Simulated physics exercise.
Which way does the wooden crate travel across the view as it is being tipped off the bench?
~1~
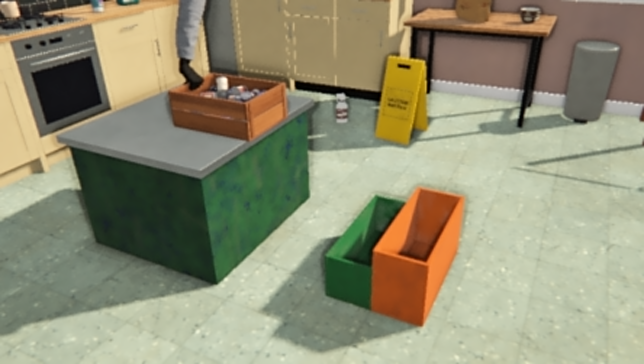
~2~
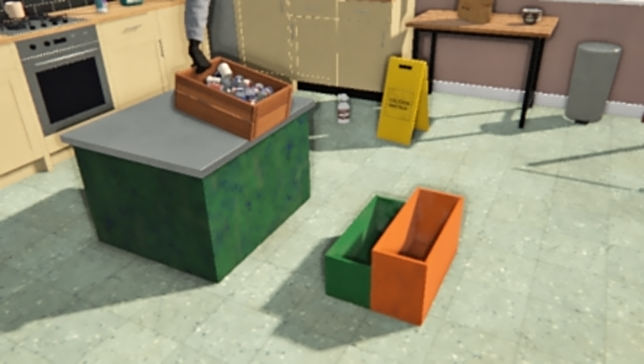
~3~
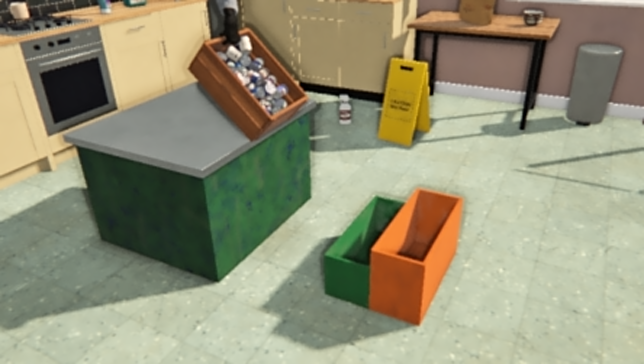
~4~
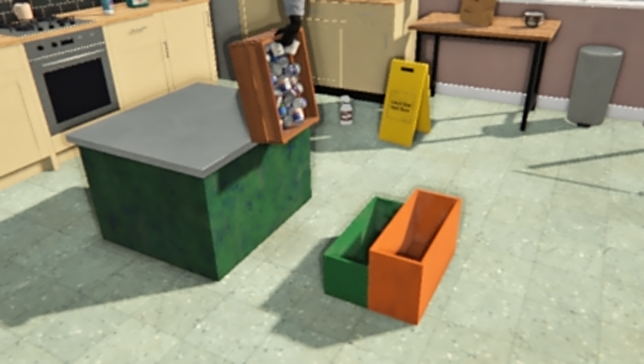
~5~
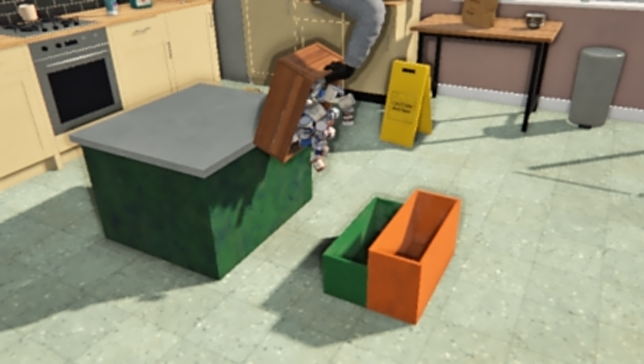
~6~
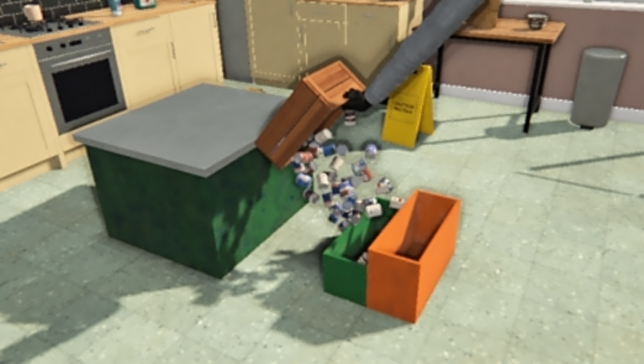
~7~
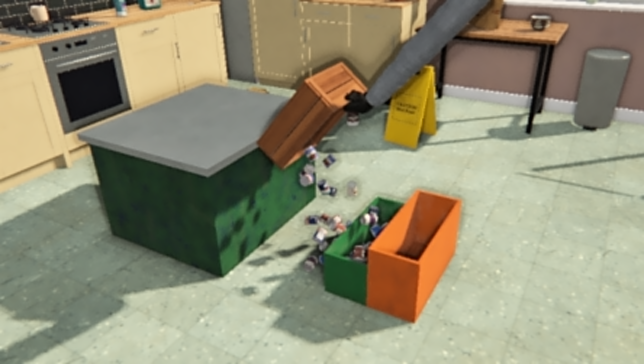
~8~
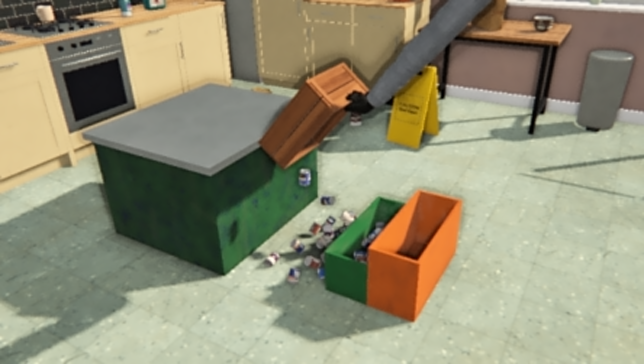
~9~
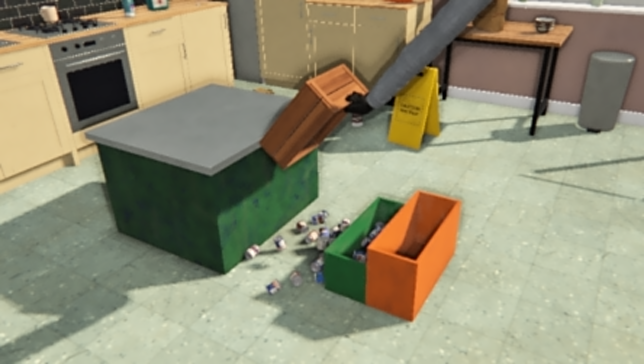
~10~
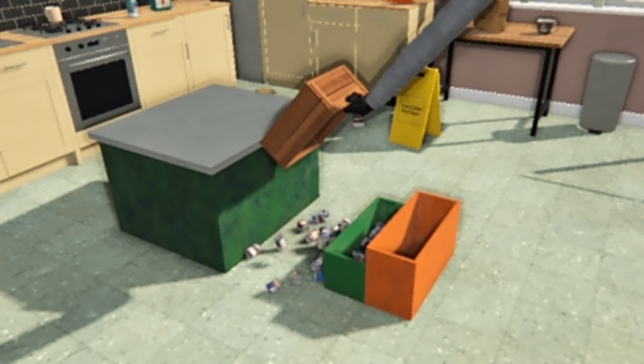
The wooden crate moves to the right as it tips over the end of the bench.
